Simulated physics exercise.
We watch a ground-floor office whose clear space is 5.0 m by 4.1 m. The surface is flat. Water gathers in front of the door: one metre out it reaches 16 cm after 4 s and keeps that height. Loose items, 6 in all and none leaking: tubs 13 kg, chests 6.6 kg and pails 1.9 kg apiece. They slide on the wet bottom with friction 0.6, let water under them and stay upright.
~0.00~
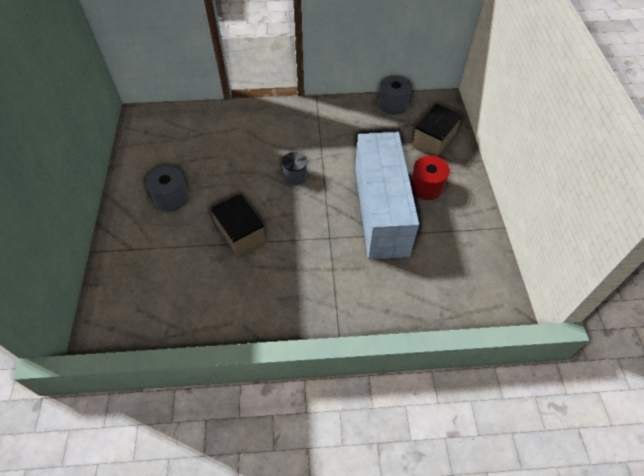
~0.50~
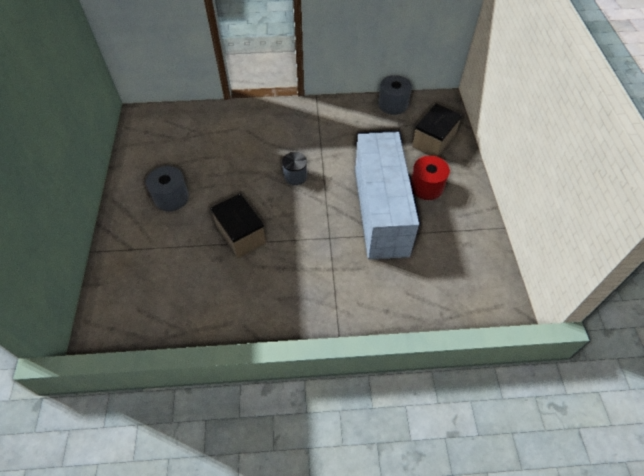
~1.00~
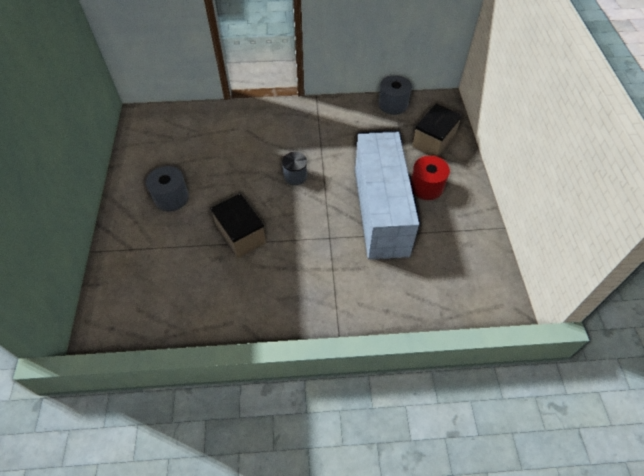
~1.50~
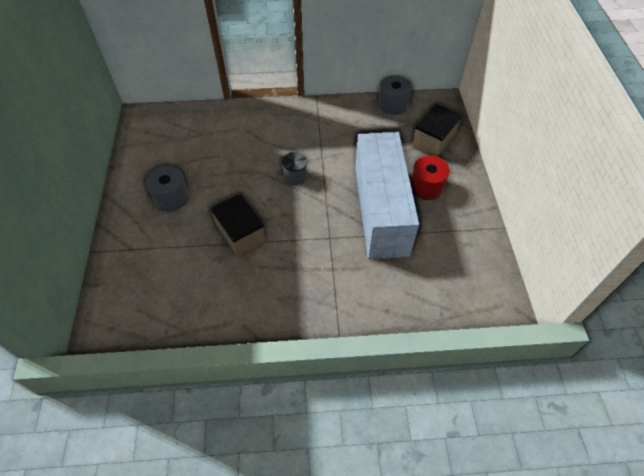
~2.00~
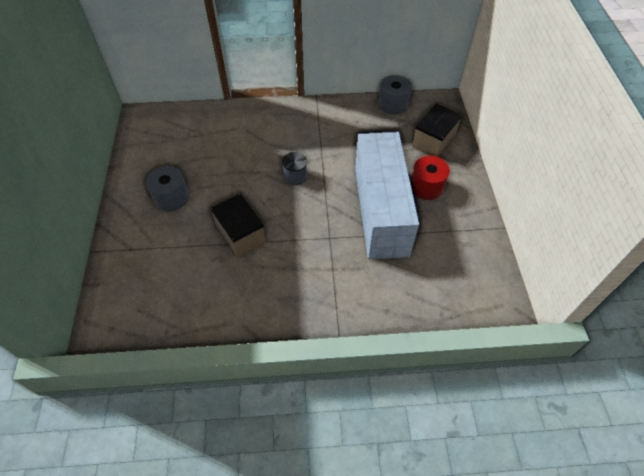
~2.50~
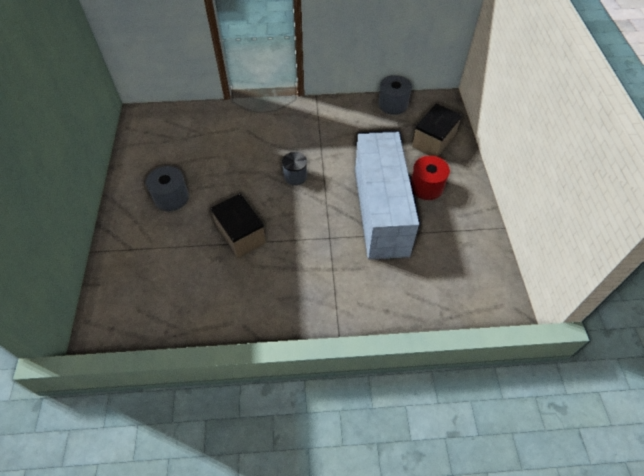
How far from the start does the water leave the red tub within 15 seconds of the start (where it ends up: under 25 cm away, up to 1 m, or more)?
The red tub stays put.
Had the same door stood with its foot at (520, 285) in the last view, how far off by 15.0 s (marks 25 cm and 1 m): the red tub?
Then the red tub stays put.
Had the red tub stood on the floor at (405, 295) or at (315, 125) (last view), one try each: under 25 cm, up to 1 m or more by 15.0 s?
In that order: It barely shifts; it barely shifts.
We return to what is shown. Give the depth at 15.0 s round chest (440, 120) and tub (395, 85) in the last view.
About 5 and 4 cm.
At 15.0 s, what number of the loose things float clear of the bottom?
At that moment 3.
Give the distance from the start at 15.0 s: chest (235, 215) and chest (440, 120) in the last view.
In turn: 140 cm, 40 cm.
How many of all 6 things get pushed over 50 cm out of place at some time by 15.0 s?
That makes 2.
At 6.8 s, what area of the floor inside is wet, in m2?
Some 14 m2.
After 3.5 s the red tub is near (432, 169), 0.0 m from its start, aground; 0 afloat.
After 6.8 s the red tub is near (432, 169), 0.0 m from its start, aground; 1 afloat.
After 11.0 s the red tub is near (432, 169), 0.0 m from its start, aground; 2 afloat.
After 15.0 s the red tub is near (432, 169), 0.0 m from its start, aground; 3 afloat.
